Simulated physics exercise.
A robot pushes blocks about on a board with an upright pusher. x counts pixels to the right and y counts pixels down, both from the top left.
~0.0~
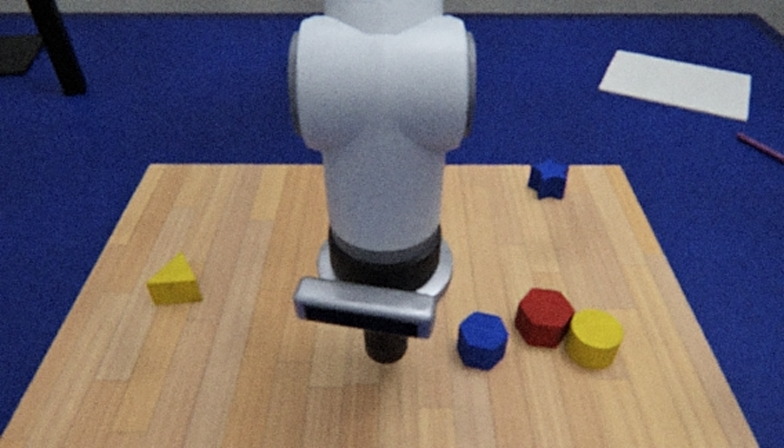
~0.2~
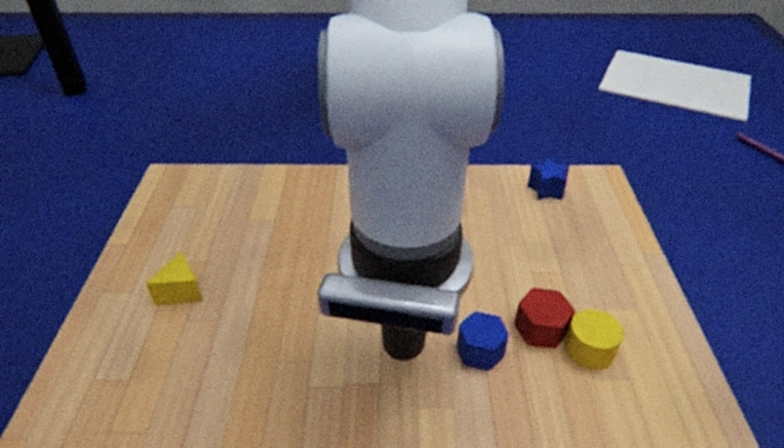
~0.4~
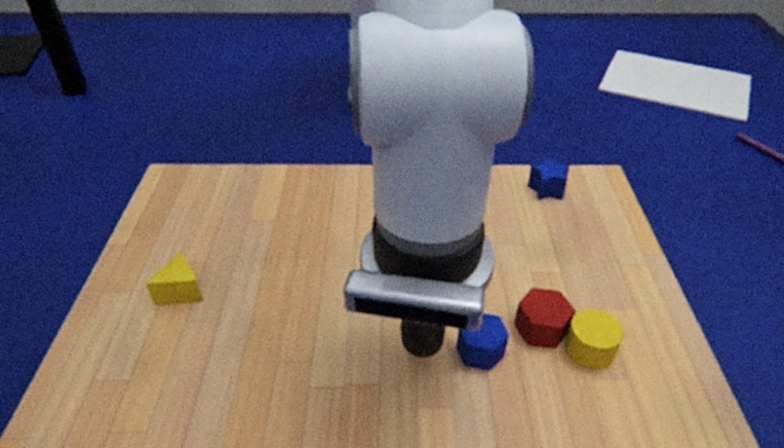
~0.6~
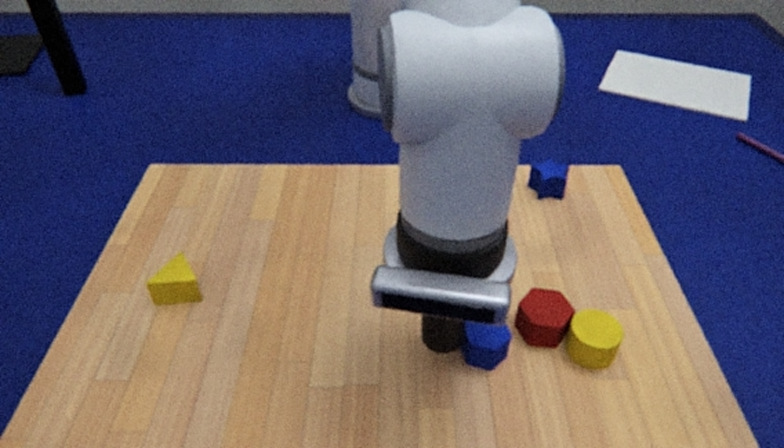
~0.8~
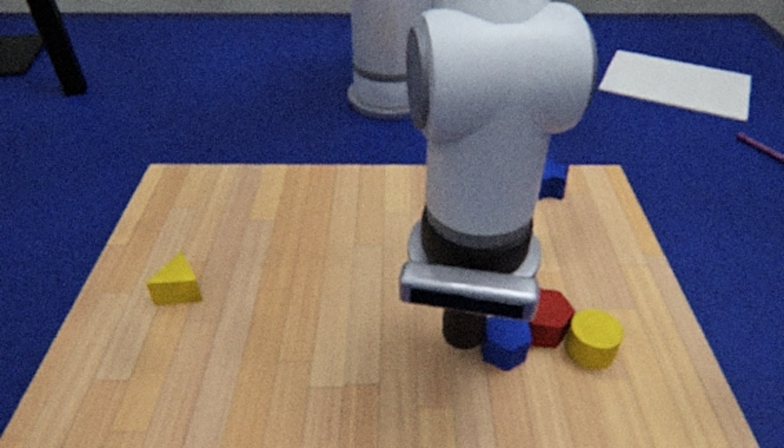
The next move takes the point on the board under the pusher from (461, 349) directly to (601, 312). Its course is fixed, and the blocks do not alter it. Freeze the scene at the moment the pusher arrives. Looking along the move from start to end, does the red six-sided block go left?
Yes, that is what happens.
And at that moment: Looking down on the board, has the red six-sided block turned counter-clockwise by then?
Yes, that is how it ends up.
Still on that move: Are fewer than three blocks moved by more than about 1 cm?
I believe not.
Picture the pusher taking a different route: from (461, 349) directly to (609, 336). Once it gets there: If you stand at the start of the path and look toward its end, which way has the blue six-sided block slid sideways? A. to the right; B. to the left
The correct letter is A.
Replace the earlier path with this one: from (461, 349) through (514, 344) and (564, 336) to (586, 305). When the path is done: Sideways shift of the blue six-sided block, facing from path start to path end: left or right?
It moves over to the right.
The first path, step by step. One third of the way, pusher (513, 321); blue six-sided block (552, 339), turned 35° clockwise; red six-sided block (561, 301), turned 30° anticlockwise; yellow circular block (611, 328).
Two thirds of the way, pusher (561, 309); blue six-sided block (564, 341), turned 70° clockwise; red six-sided block (598, 285), turned 50° anticlockwise; yellow circular block (614, 329).
At the end, pusher (607, 297); blue six-sided block (564, 341), turned 70° clockwise; red six-sided block (627, 266), turned 85° anticlockwise; yellow circular block (615, 329).
